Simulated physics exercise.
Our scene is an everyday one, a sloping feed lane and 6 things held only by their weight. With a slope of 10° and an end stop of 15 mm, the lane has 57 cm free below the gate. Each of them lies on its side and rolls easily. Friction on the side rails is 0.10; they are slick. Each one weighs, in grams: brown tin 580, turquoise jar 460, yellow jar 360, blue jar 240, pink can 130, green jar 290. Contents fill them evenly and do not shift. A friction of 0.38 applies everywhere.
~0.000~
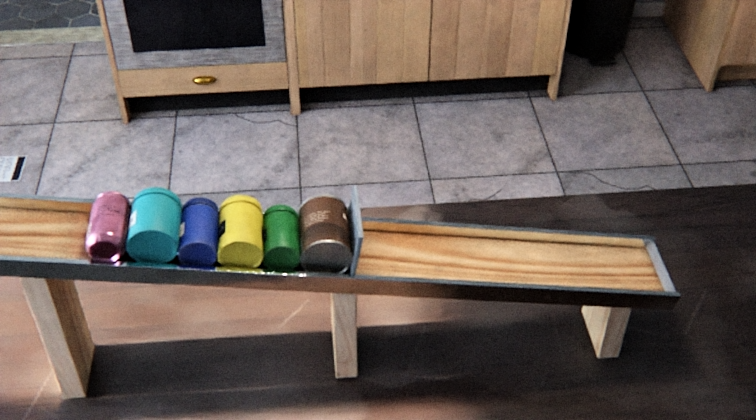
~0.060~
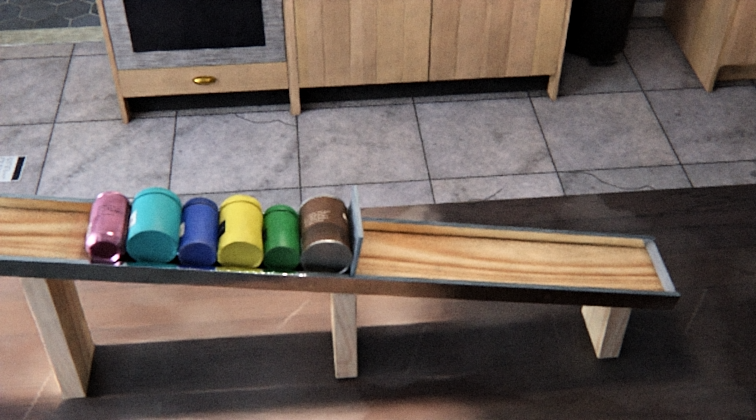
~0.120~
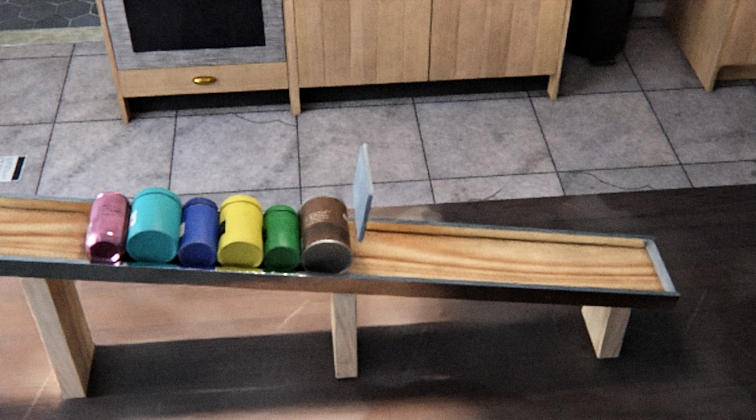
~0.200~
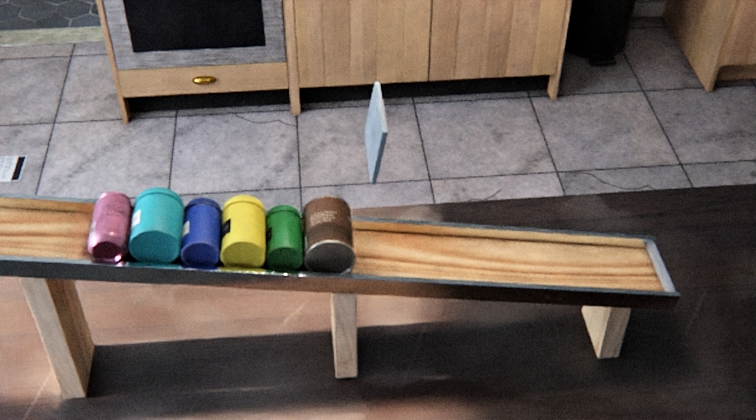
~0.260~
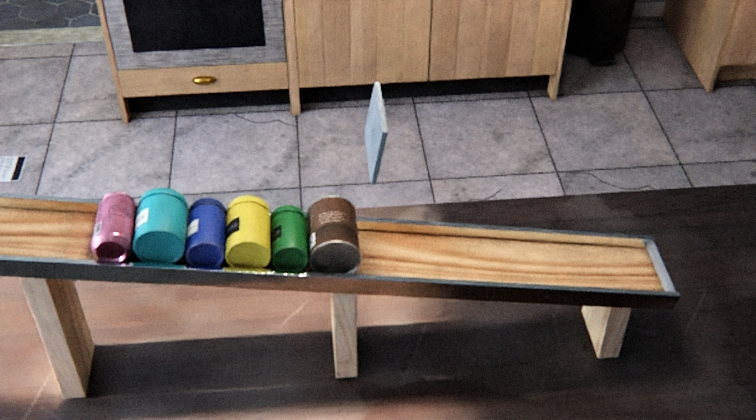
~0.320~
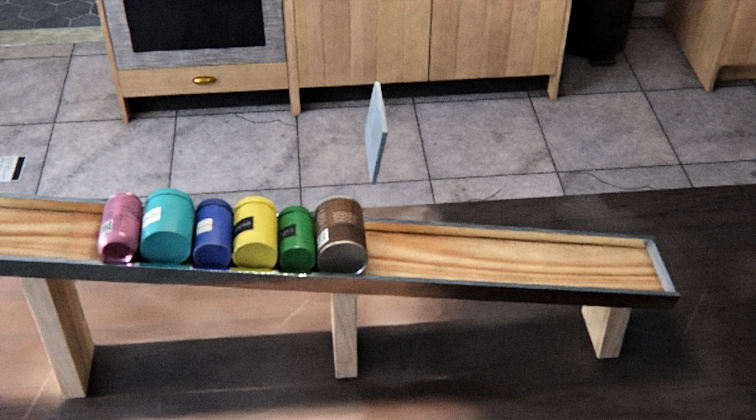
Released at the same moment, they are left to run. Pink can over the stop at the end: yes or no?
No.
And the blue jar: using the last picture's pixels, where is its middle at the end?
Rest position, about (613, 257) px.
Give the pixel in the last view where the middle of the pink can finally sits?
Around (538, 252).
By 0.92 s, leader 21 cm from the stop; pink can near (307, 239).
By 1.22 s, brown tin now over the stop; pink can near (475, 249).
When it is over (1.9 s), over the stop, brown tin and green jar; the other 4 in the lane. In the last view, pink can near (538, 252).
